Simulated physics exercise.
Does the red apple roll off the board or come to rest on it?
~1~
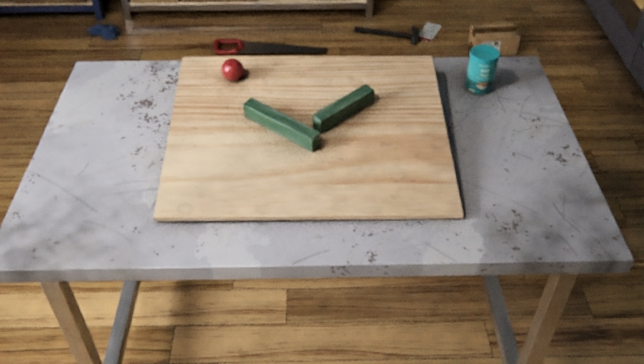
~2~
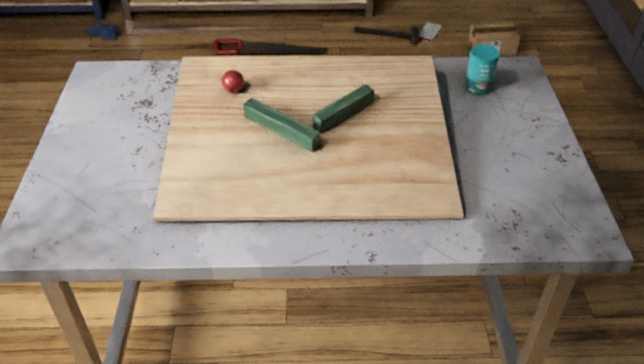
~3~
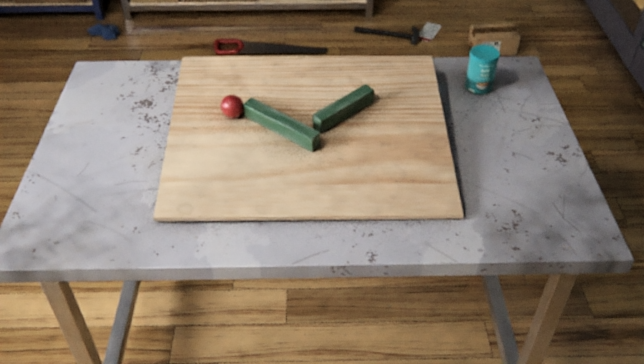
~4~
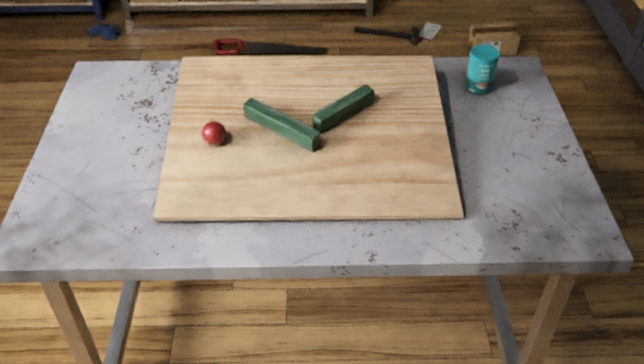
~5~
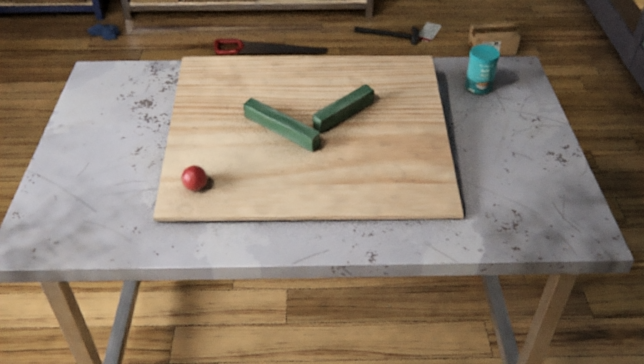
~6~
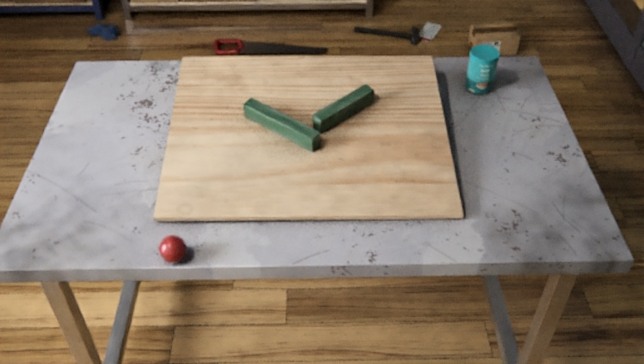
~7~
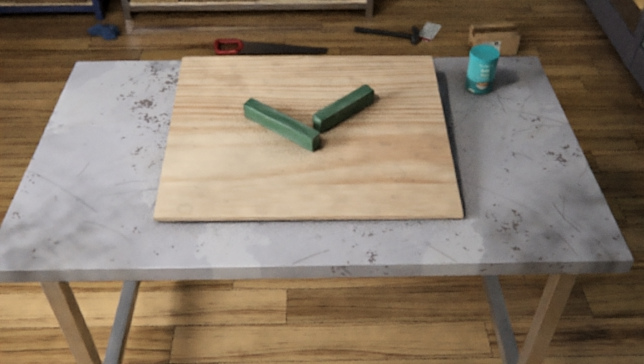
It rolls off the board, crossing the near edge on the left side.
